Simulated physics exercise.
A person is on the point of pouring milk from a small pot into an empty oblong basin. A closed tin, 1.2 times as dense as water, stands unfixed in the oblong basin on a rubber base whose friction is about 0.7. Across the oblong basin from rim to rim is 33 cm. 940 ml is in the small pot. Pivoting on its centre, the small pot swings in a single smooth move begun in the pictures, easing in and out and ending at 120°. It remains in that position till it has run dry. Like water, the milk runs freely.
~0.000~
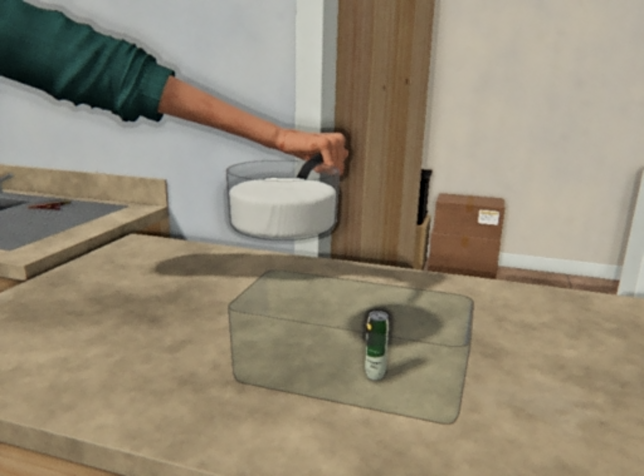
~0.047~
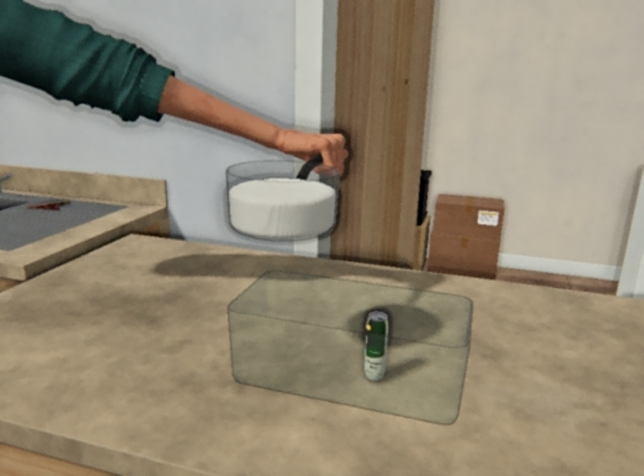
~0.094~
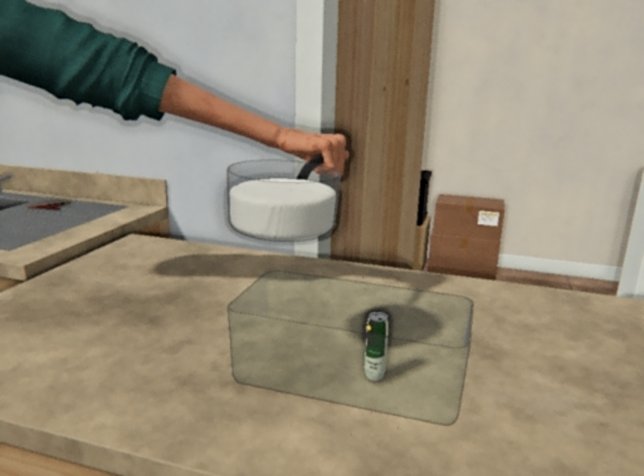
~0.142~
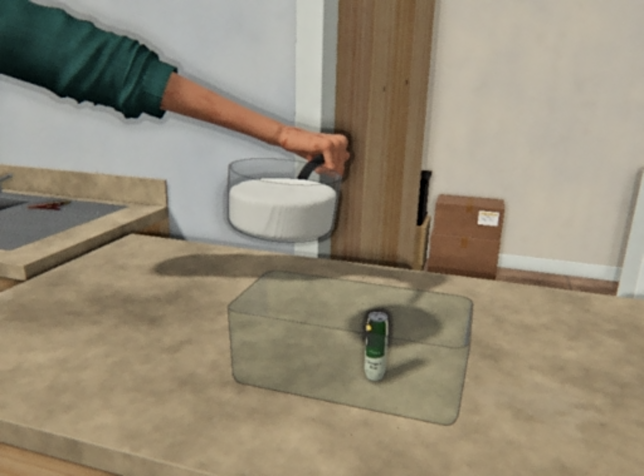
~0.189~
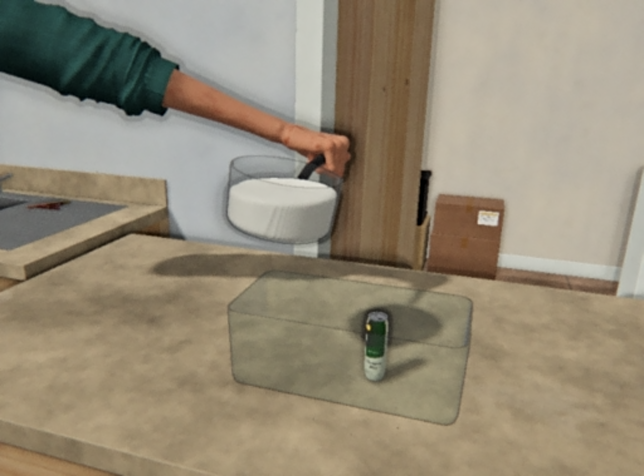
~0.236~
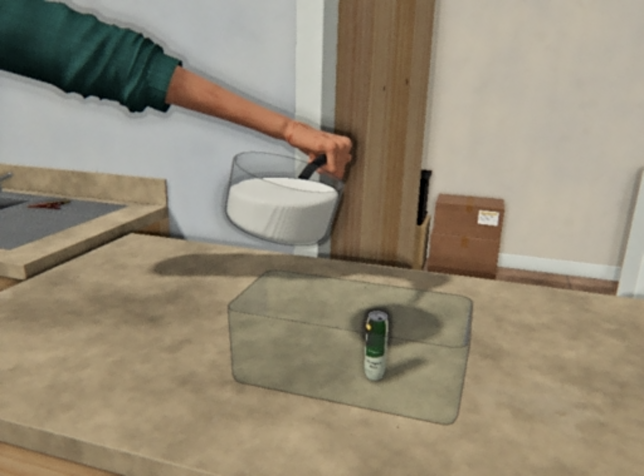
A hand tilting a small clear pot of milk gradually to the right above a clear oblong basin holding a small tin.
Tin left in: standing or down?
You'll see it capsize.
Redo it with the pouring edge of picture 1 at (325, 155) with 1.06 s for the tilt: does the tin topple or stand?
After that, the tin overturns.
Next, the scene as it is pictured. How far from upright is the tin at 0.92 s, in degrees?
I'd put it at close to 5 degrees off upright.
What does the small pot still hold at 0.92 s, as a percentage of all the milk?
About 6 percent.
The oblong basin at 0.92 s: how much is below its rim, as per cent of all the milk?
My estimate is about 86 percent.
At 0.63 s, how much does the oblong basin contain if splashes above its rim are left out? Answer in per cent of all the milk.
About 12%.
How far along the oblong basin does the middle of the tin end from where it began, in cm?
All told, the tin's centre has moved close to 7.0 cm.
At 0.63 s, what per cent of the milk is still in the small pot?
Roughly 52 percent.
After 0.63 s the tilt is 78° and 52 per cent is still to pour; the tin stands where it began.
After 0.92 s the tilt is 115° and 6 per cent is still to pour; the tin leans 5°.
After 1.23 s the tilt is 120° and 0 per cent is still to pour; the tin lies on its side.
After 1.56 s the tilt is 120° and 0 per cent is still to pour; the tin lies on its side.
In the end the tin lies on its side.
